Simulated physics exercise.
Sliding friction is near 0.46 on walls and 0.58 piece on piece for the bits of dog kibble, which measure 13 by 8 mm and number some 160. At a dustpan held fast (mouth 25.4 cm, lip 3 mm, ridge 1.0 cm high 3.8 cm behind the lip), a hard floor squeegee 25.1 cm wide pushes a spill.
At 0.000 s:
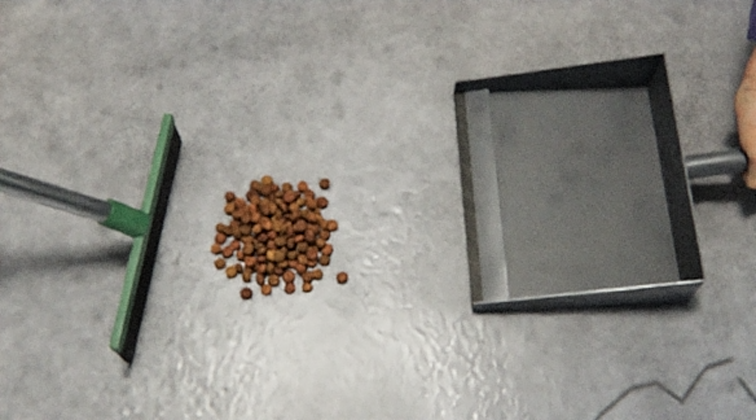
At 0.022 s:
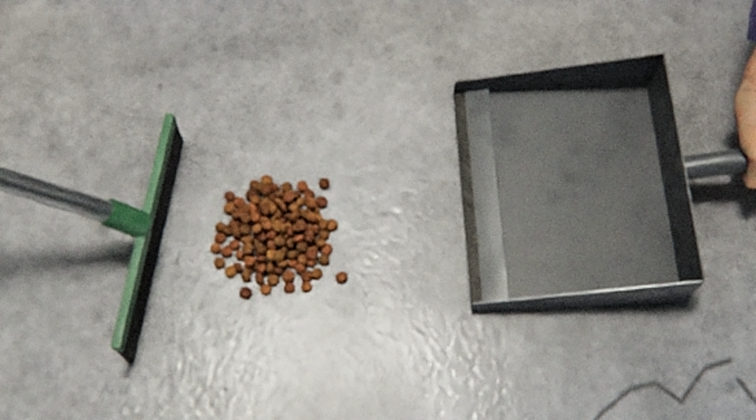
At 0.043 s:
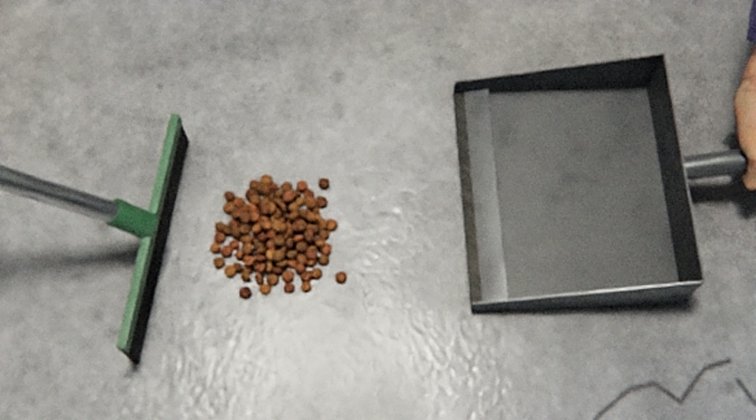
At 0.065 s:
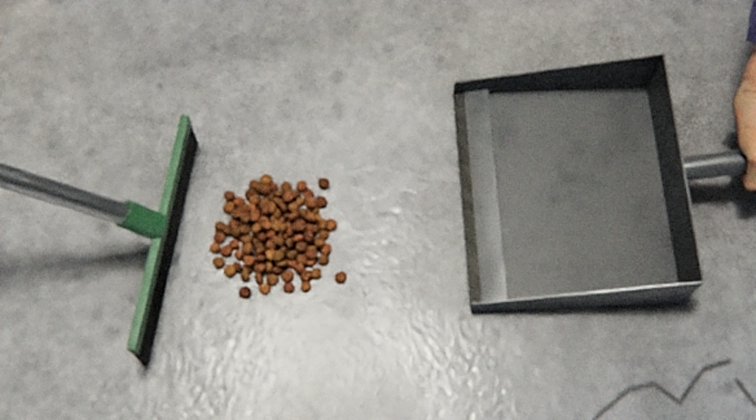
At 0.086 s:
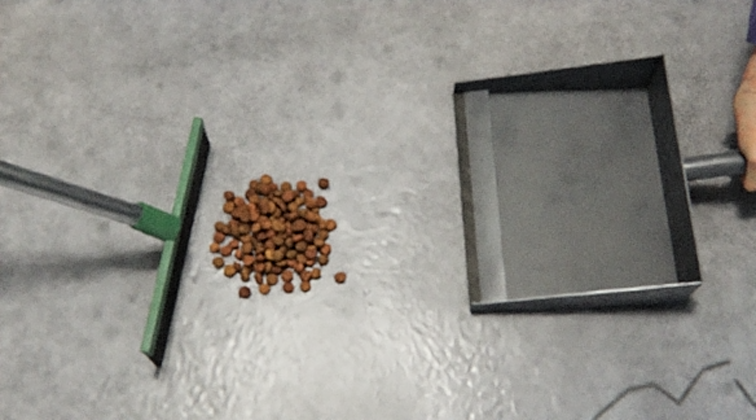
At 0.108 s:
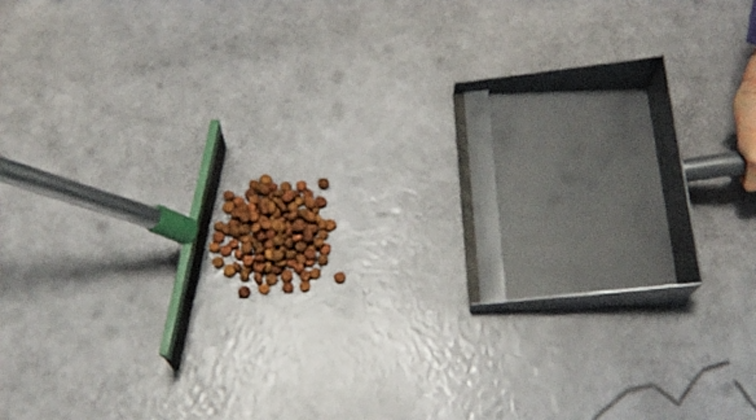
On a grey floor, a green squeegee slides right up to a pile of brown pellets while a hand holds a dustpan still.
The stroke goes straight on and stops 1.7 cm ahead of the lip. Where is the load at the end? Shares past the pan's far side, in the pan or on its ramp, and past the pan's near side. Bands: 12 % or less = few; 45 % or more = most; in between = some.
Shares - past the pan's far side: Few; in the pan or on its ramp: Some; past the pan's near side: Some.
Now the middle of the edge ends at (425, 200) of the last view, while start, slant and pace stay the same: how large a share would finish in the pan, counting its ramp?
That comes to near 35 percent.
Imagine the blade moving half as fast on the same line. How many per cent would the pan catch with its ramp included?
It would be around 30 percent.
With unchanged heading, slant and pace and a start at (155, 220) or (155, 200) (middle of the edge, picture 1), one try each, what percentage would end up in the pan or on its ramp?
Roughly 35 % and 30 %.
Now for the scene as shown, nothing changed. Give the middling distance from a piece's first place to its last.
Roughly 22 centimetres.
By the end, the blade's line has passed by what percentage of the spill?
About 5 per cent.
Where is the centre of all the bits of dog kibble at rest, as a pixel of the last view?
I'd say roughly (473, 276).
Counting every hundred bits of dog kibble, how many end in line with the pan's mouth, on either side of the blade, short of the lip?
Around 35 in a hundred.
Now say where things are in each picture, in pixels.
The first frame shows blade from (117, 347) to (169, 122), moved 0.0 cm, 0 of the pieces shifted so far; middle of the pieces at (280, 231); pan at (582, 192).
The second frame shows blade from (119, 346) to (171, 122), moved 0.2 cm, 0 of the pieces shifted so far; middle of the pieces at (280, 231).
The third frame shows blade from (124, 347) to (177, 122), moved 0.8 cm, 0 of the pieces shifted so far; middle of the pieces at (279, 231).
The fourth frame shows blade from (134, 348) to (186, 123), moved 1.9 cm, 0 of the pieces shifted so far; middle of the pieces at (279, 231).
The fifth frame shows blade from (148, 350) to (199, 125), moved 3.2 cm, 0 of the pieces shifted so far; middle of the pieces at (279, 230).
The sixth frame shows blade from (166, 354) to (216, 128), moved 5.1 cm, 0 of the pieces shifted so far; middle of the pieces at (279, 230); pan at (581, 194). The blade's pace is about 0.88 m/s, heading 12 degrees towards the viewer's side.
After 0.26 s, middle of the blade 15 cm from the lip; 0 % over the lip, far side 0 %, near side 5 %.
After 0.36 s, middle of the blade 6 cm from the lip; 0 % over the lip, far side 0 %, near side 15 %.
After 0.59 s, middle of the blade 4 cm from the lip; 40 % over the lip, far side 0 %, near side 25 %.
At rest (1.2 s), far side 0 %, pan 40 %, near side 25 %, in front of the lip or behind the blade 35 %.
